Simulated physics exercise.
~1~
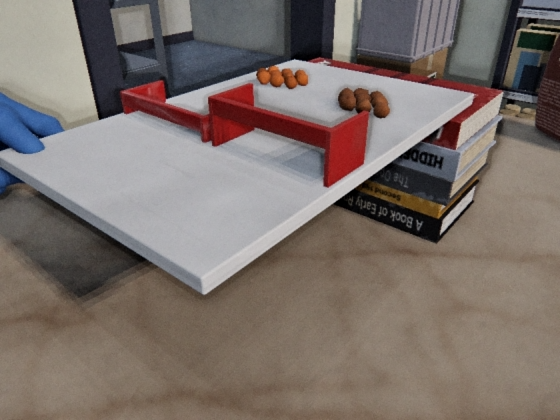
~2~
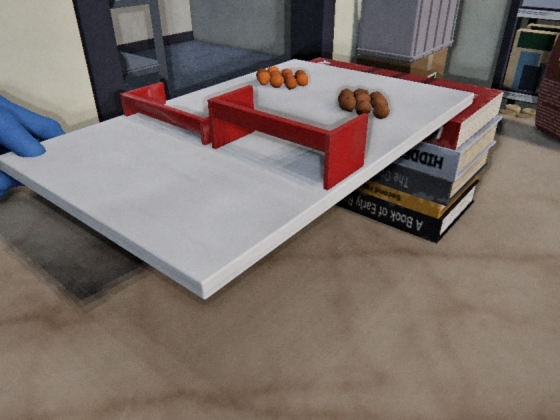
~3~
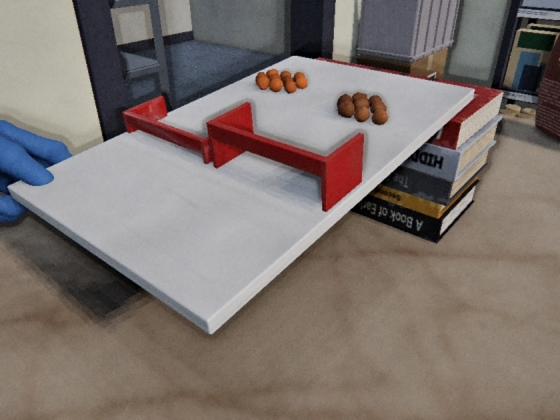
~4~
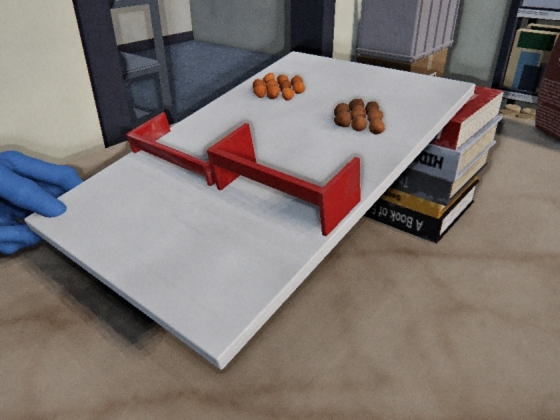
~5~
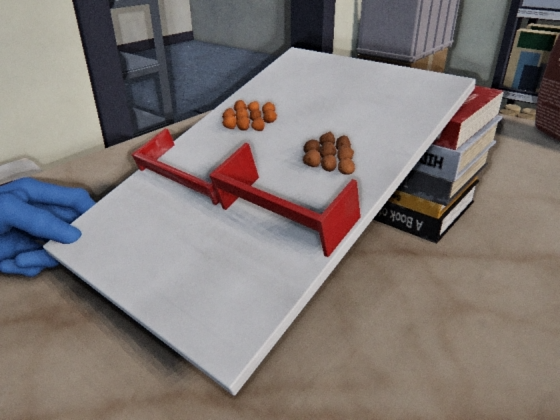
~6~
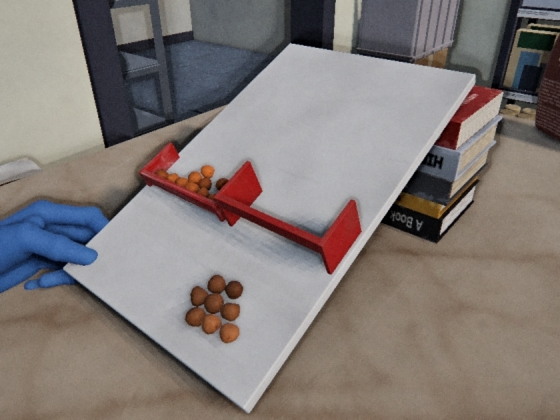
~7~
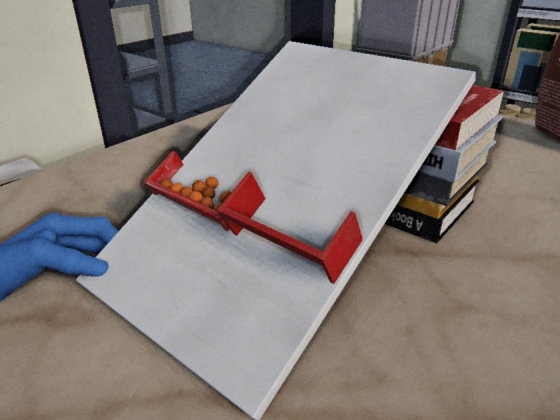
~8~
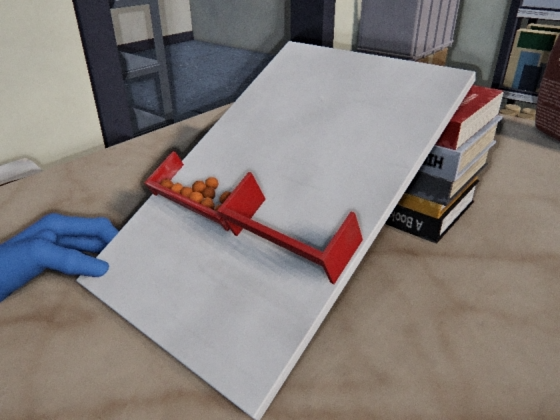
At the start, a blue-gloved hand at the left holds a white board nearly level, its far end resting on a pile of books, with two clusters of small brownish-orange balls lying beyond two raised red barriers. The hand gradually lowers its end, and the board tilts while both clusters at first stay almost in place. As the slope steepens, the balls begin sliding down toward the barriers. The nearer, darker cluster gets past its barrier and continues down the board, while the farther, orange cluster is caught. Finally, the board rests steeply sloped, the nearer balls are out of sight, and the farther ones sit gathered behind their barrier.
